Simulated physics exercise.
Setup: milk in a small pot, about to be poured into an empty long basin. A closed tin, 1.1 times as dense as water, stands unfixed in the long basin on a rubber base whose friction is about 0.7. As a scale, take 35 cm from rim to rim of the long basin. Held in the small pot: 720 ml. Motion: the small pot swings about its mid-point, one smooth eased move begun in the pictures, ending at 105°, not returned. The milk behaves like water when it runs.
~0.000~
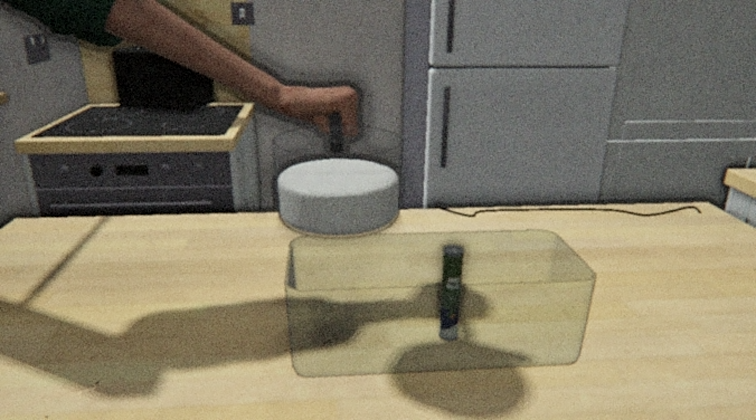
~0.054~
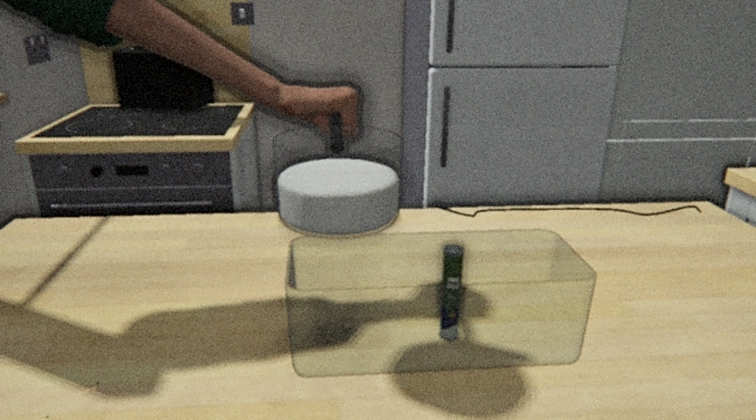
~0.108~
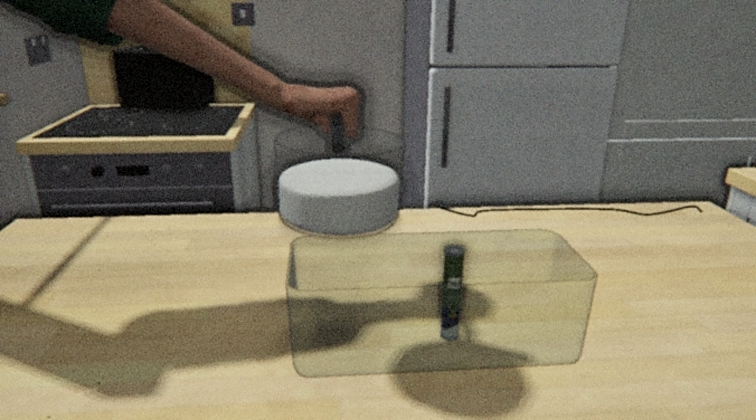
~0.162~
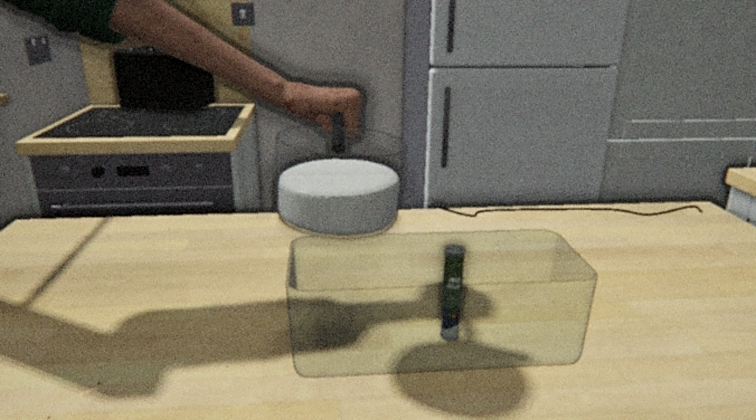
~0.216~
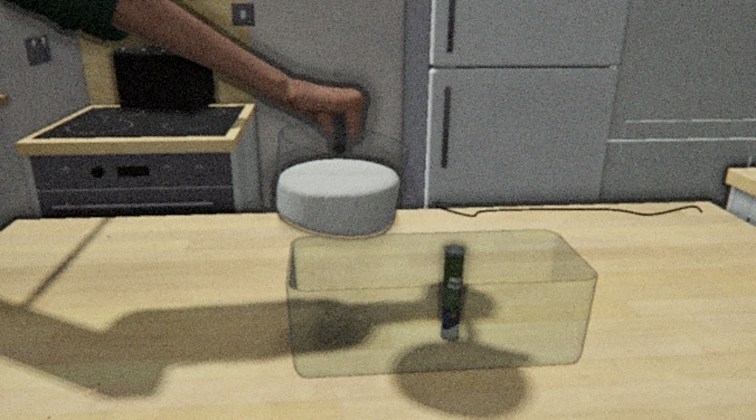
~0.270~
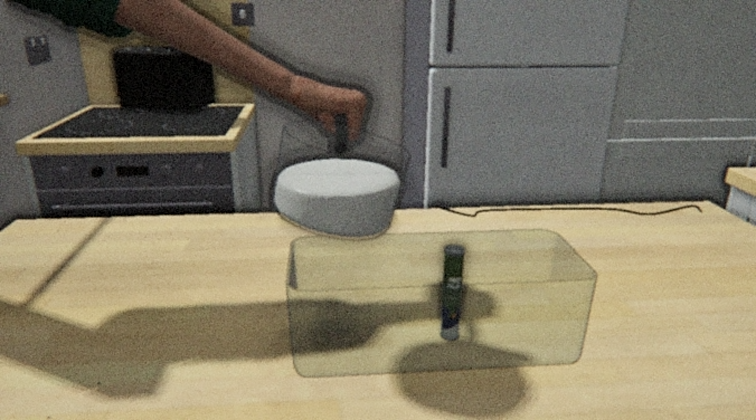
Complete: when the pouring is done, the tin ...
... has gone over.
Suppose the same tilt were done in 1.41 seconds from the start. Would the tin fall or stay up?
Outcome - the tin comes down.
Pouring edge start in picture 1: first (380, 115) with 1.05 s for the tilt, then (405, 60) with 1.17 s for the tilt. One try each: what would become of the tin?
Try 1: Tipped over; try 2: Tipped over.
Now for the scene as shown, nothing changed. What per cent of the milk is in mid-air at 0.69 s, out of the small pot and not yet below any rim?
Estimate: Some 18 % of the total.
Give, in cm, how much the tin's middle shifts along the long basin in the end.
Net tin displacement: Roughly 8.5 cm.
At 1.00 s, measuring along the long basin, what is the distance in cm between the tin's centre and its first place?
Some 2 cm.
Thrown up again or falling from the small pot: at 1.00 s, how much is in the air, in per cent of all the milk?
About 10 per cent.
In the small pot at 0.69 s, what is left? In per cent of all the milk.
Around 80 percent.
After 0.69 s the tilt is 67° and 79 per cent is still to pour; the tin stands where it began.
After 1.00 s the tilt is 99° and 22 per cent is still to pour; the tin leans 19°.
After 1.32 s the tilt is 105° and 2 per cent is still to pour; the tin lies on its side.
After 1.67 s the tilt is 105° and 0 per cent is still to pour; the tin lies on its side.
In the end the tin lies on its side.
